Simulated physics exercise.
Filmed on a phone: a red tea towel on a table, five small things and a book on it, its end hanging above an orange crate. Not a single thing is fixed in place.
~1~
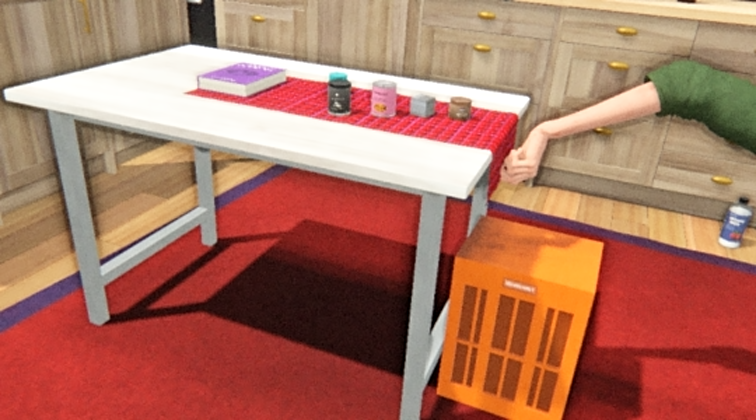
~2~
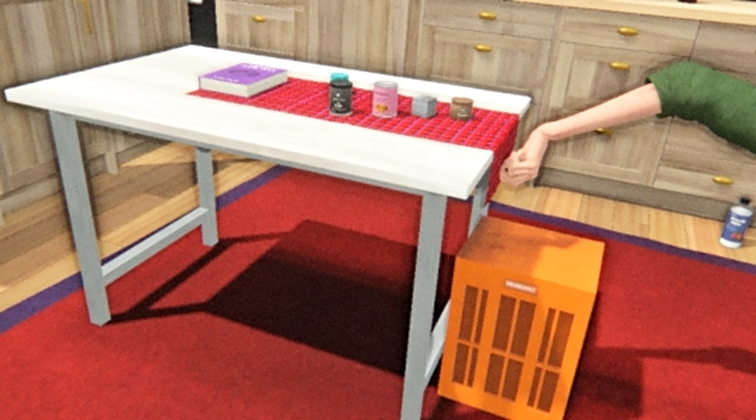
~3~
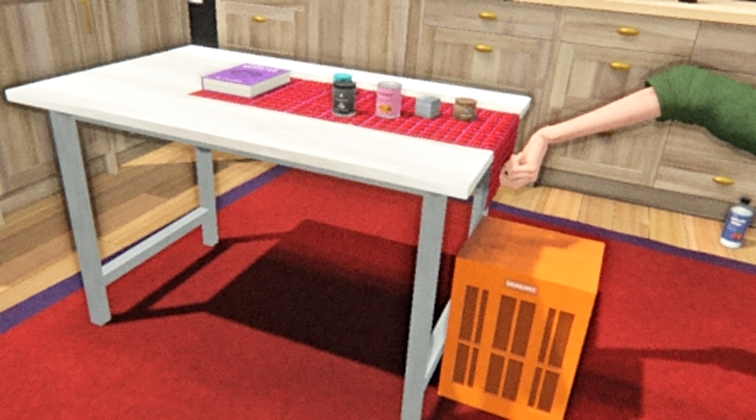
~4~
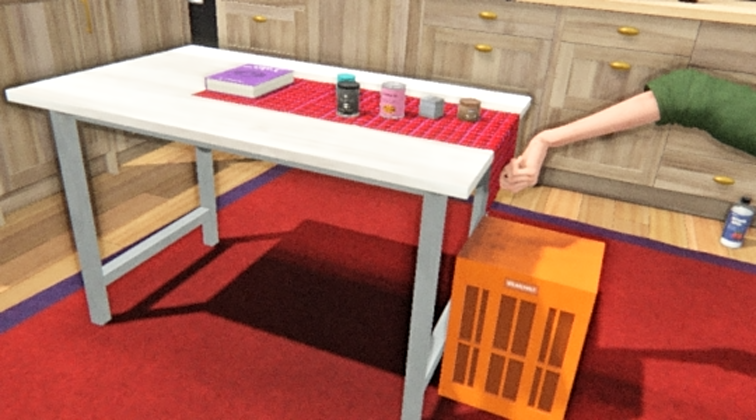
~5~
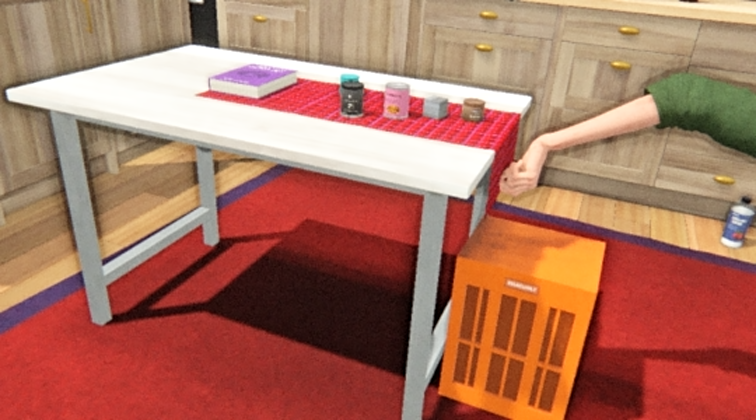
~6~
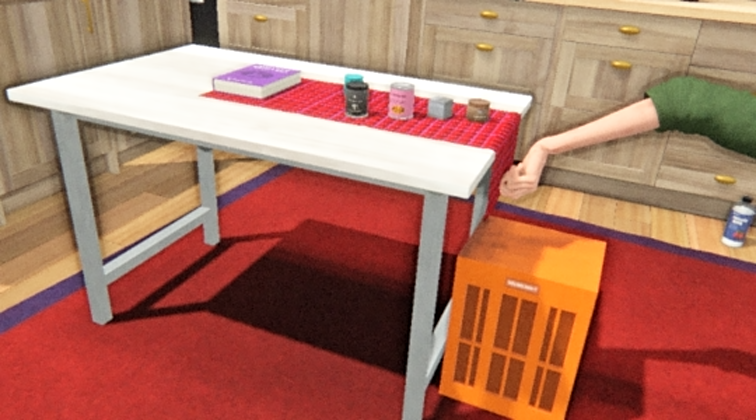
A hand at the right gripped the end of a red cloth on a white table and slowly drew it a little to the right, carrying the purple book and the small containers along with it.
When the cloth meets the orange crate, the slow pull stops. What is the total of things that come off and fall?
A single thing drops off.
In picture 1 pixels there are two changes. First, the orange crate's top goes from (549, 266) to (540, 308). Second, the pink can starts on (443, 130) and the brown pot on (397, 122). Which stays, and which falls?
Observed: Pink can departs; brown pot departs.
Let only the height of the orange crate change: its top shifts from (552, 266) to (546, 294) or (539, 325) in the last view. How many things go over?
2 and 3.
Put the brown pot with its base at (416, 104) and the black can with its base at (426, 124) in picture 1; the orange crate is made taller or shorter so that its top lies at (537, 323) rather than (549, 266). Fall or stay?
Looks like the brown pot ends up down, and the black can ends up down.
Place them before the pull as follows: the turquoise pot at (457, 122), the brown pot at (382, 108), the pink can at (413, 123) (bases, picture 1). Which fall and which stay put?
Of these three, the turquoise pot takes a tumble, the brown pot rides it out, the pink can rides it out.
Early on, hem near (497, 212); all still up.
Midway, hem on the crate; brown pot gone.
Finally, hem on the crate; brown pot gone. The count of fallen things is one.
